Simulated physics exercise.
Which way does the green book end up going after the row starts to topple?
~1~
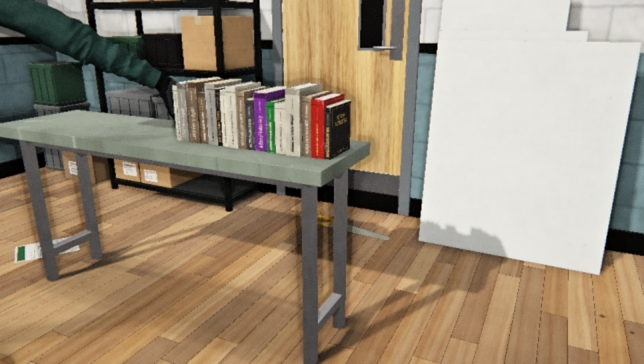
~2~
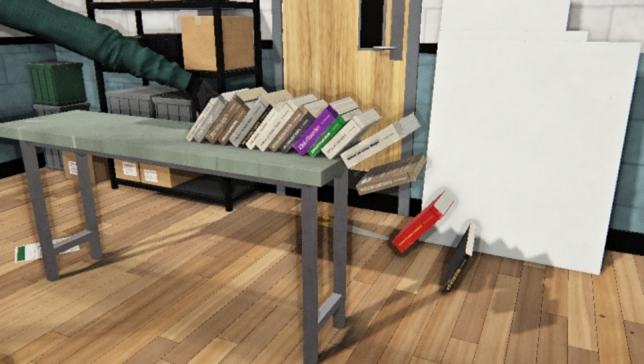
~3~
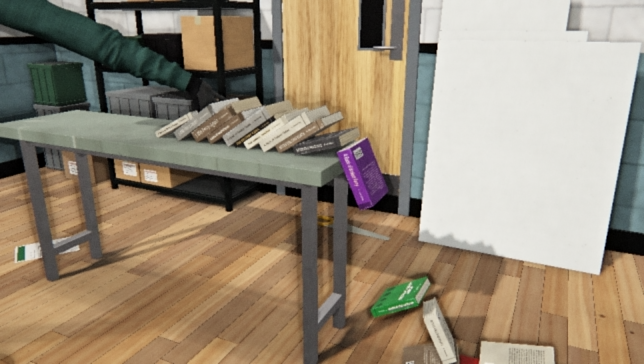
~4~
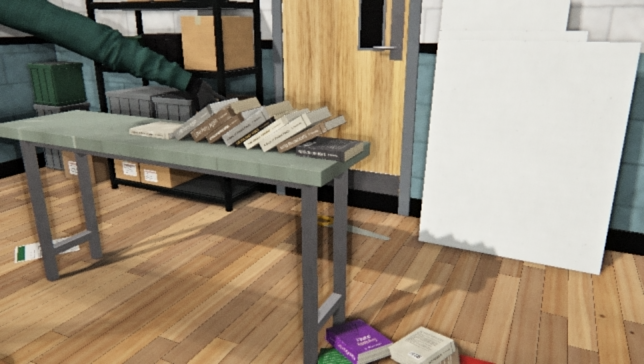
It goes down, dropping past the right end of the table to the floor.
